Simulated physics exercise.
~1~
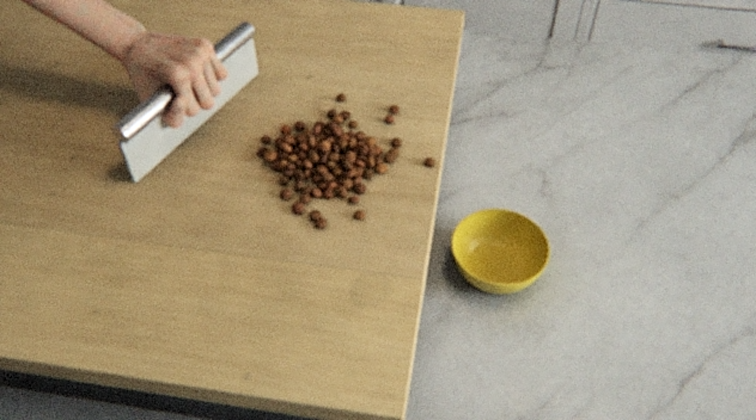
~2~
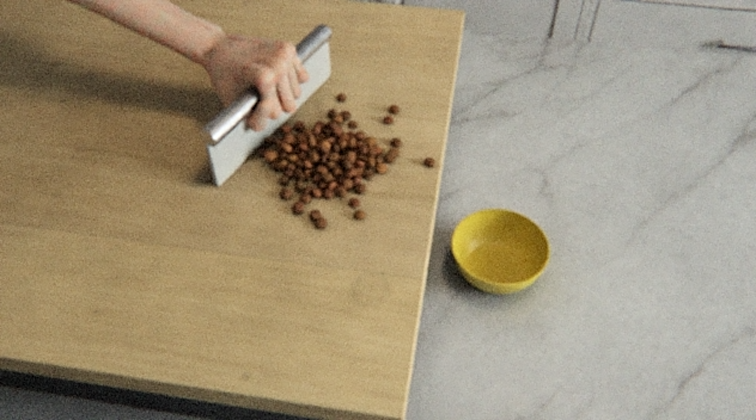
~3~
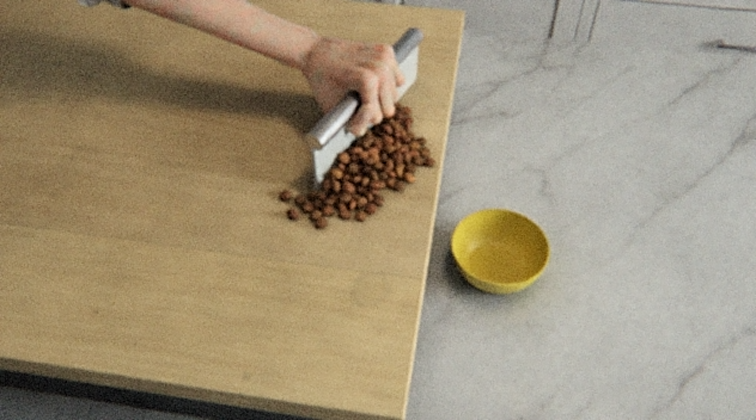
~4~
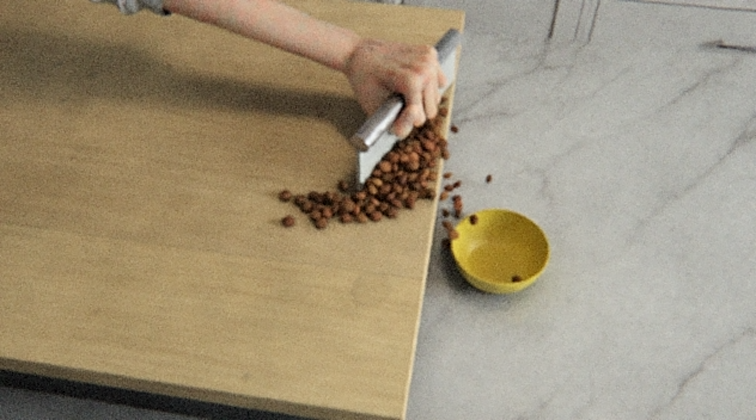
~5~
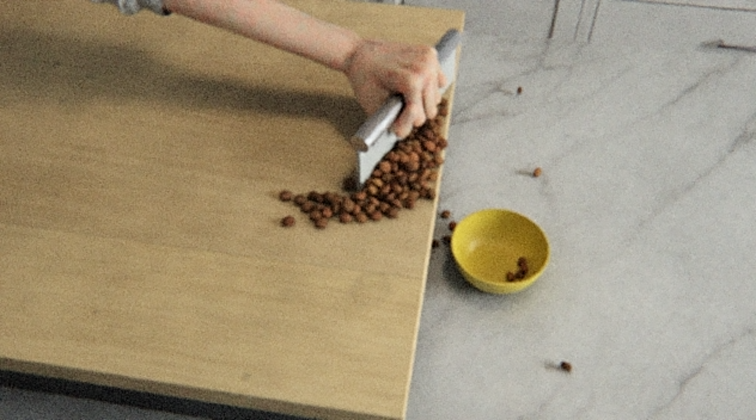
On a wooden board, a hand scrapes brown pieces rightward, dropping a few into and around a yellow bowl.
